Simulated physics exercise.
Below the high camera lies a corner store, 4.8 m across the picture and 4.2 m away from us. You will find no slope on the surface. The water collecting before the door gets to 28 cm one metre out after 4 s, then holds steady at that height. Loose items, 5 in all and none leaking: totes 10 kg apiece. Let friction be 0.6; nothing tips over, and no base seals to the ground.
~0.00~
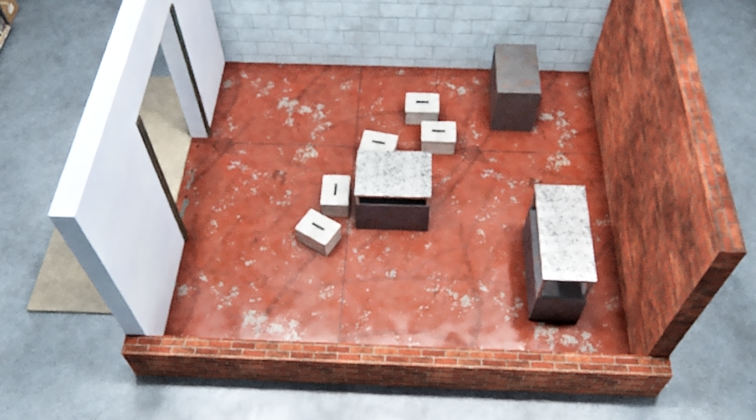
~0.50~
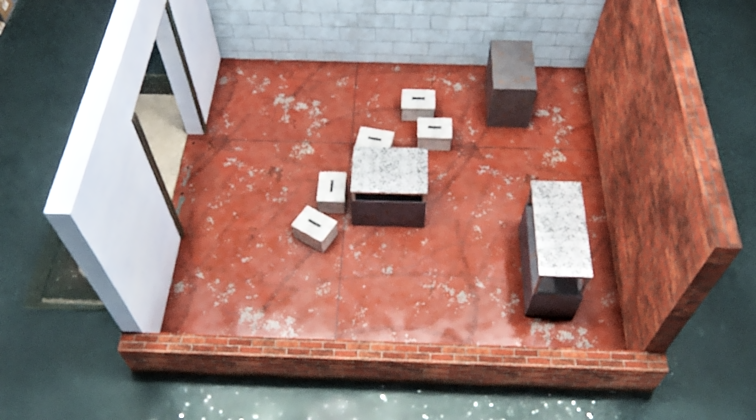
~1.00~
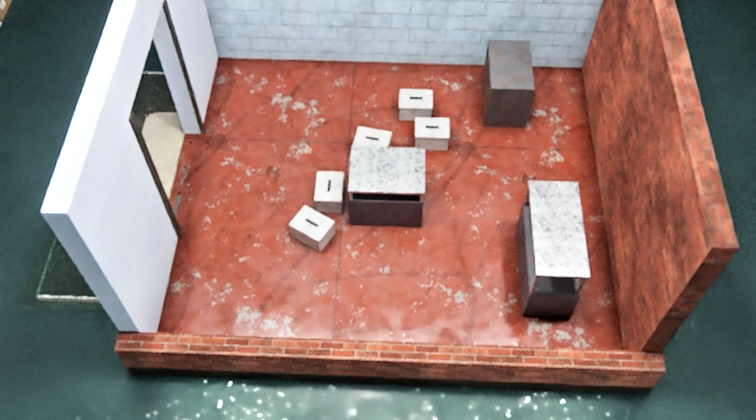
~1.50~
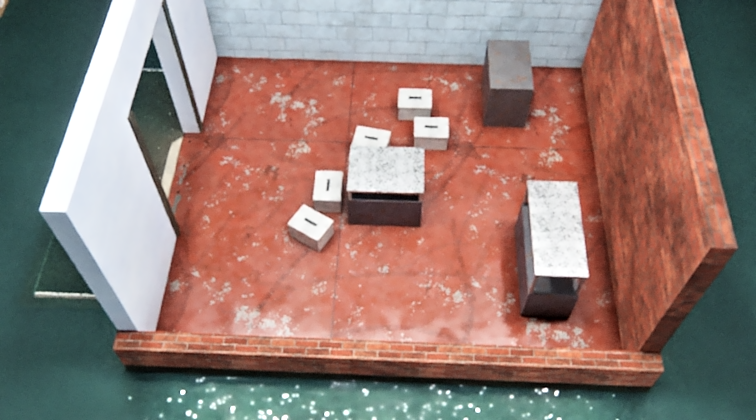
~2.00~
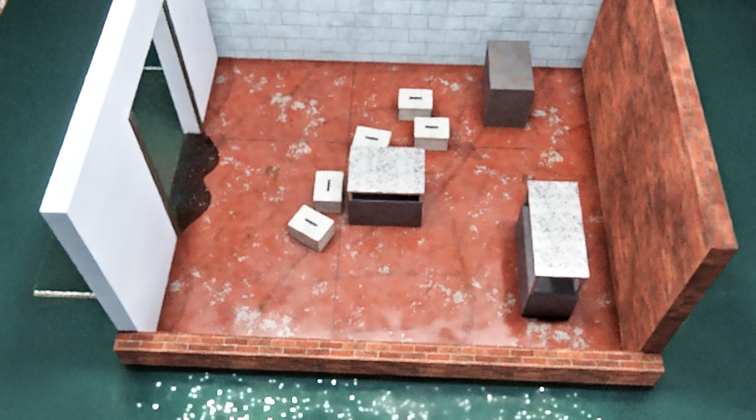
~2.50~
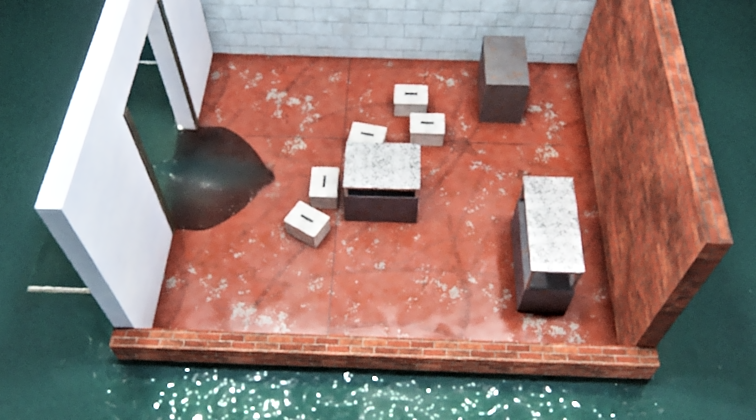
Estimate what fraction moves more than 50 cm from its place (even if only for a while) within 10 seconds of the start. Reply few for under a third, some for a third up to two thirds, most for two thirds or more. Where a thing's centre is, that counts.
Most.
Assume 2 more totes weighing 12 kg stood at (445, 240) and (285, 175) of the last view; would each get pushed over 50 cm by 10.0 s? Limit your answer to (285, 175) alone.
Result: Exceeded.
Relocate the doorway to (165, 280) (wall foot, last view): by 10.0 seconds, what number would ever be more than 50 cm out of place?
2.
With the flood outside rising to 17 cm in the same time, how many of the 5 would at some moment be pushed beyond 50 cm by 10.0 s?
That would give 0.
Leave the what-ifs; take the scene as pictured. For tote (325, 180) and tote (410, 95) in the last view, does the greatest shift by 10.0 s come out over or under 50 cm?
Listed as asked: Inside the limit and outside the limit.
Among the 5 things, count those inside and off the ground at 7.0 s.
5.
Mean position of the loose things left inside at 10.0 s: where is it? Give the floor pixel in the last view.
Averaged position, last view: Near pixel (453, 176).
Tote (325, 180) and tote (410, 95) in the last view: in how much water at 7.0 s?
17 and 10 cm.
After 3.5 s 0 of 5 are over 50 cm from their spots; 0 afloat.
After 4.5 s 1 of 5 are over 50 cm from their spots; 0 afloat.
After 7.0 s 3 of 5 are over 50 cm from their spots; 5 afloat.
After 10.0 s 4 of 5 are over 50 cm from their spots, and 4 have been at some point; 5 afloat.
